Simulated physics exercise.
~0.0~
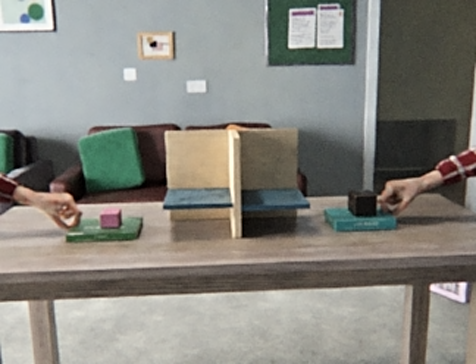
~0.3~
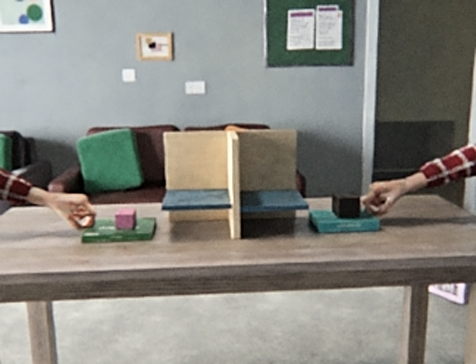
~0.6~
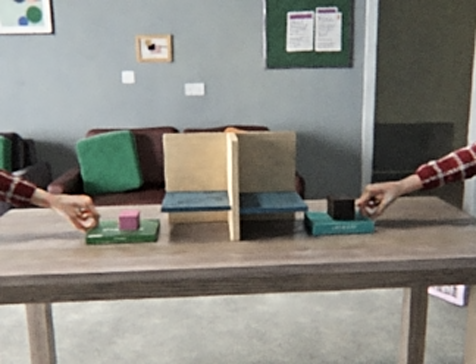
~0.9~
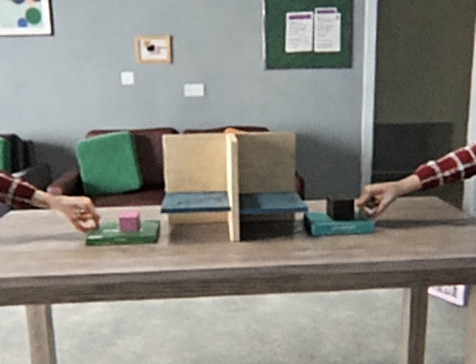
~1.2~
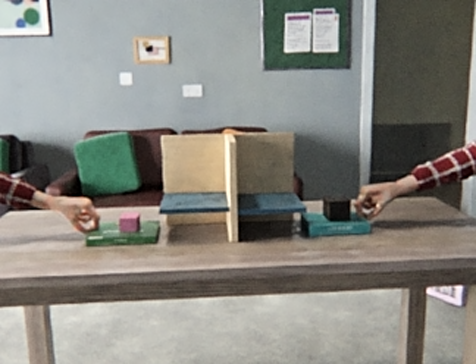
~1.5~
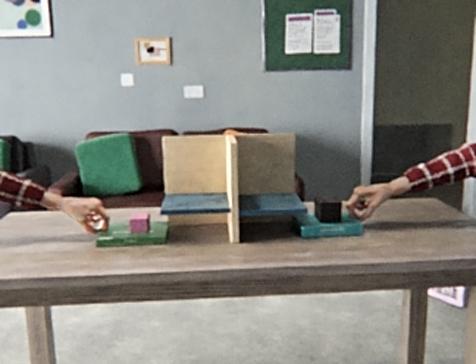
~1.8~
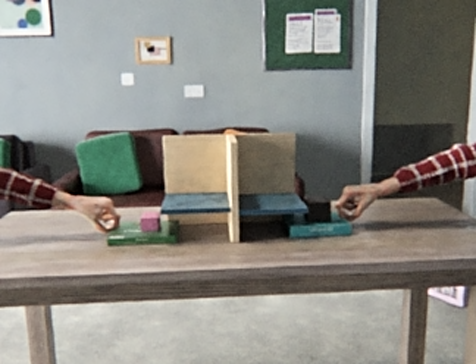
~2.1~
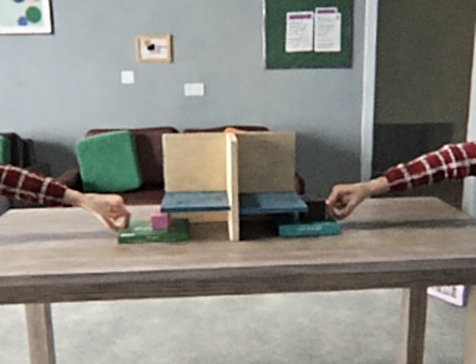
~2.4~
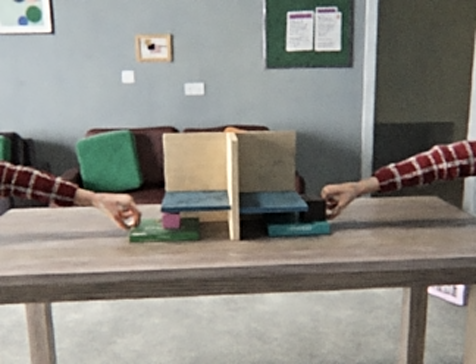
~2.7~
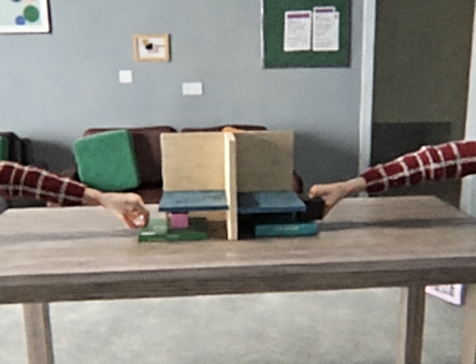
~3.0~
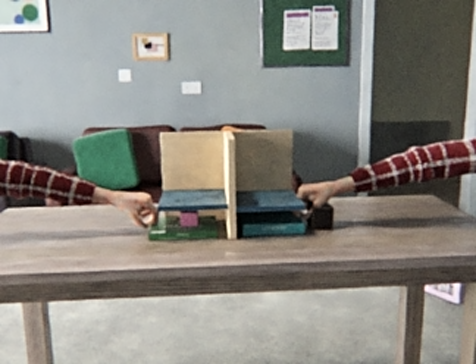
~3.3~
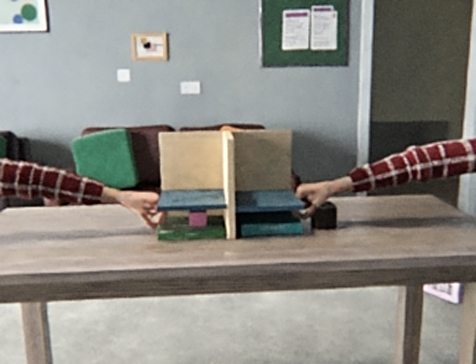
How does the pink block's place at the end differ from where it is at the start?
At the start the pink block is out in the open to the left of the stand. By the end it is further right, underneath the left side of the shelf.
